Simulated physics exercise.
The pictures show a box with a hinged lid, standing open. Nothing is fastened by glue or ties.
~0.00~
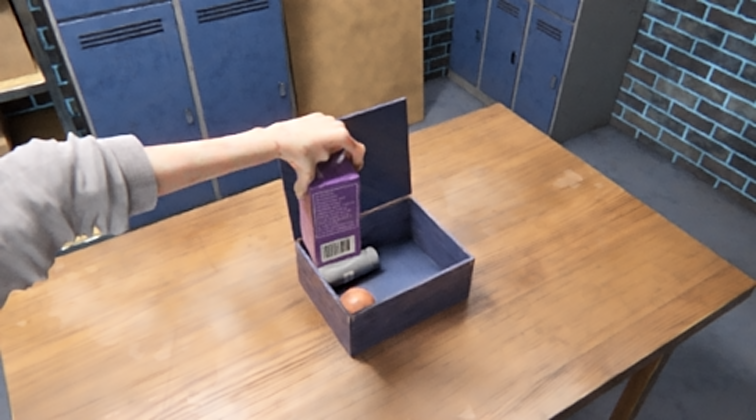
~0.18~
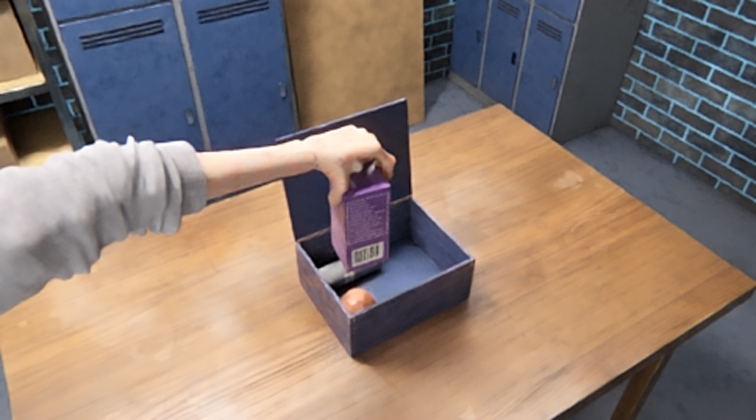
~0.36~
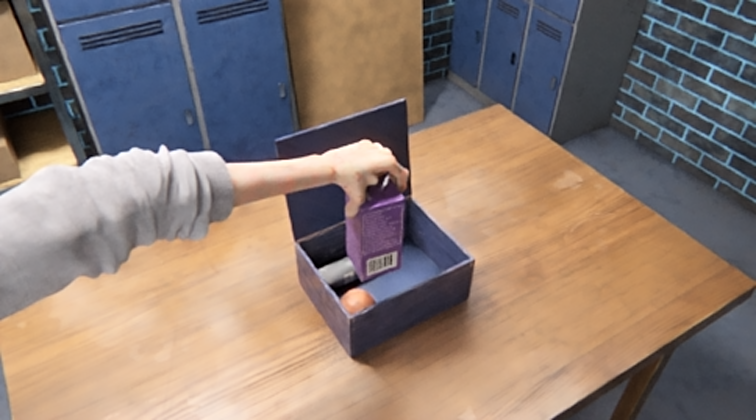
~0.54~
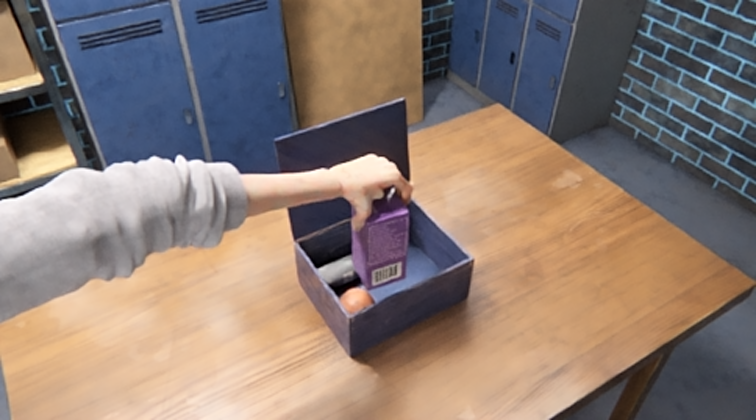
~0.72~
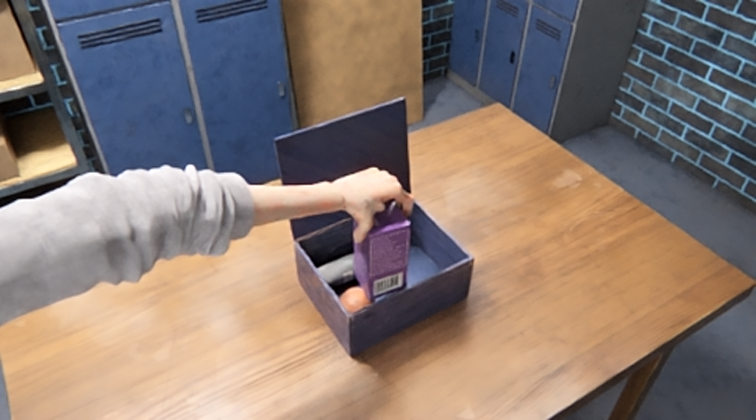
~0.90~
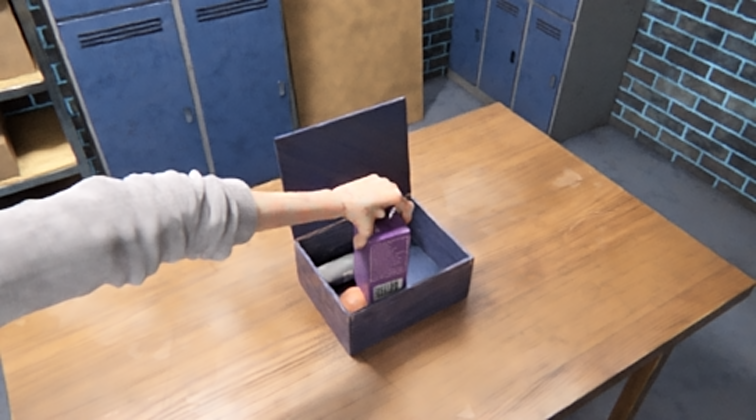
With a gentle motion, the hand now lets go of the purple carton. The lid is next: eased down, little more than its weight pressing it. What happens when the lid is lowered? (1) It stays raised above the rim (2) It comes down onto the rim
The answer is 2.
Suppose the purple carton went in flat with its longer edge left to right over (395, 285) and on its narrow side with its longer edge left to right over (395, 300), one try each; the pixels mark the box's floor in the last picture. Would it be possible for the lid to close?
The first attempt leaves the lid fully closed, while the second leaves it partly open.
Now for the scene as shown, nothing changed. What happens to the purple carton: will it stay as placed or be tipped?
In the end, it winds up askew.
Around 1.30 s, purple carton on its side near (409, 274).
Around 2.40 s, lid 66° above the rim; purple carton on its side near (402, 270); orange ball displaced a little.
Around 2.80 s, lid 25° above the rim; purple carton on its side near (402, 270); orange ball displaced a little.
Finally (3.5 s), lid shut; down or leaning hard in the box, purple carton; moved from the start, orange ball; grey shaker still in place. Final places as the last picture's camera would see them, purple carton near (402, 270).
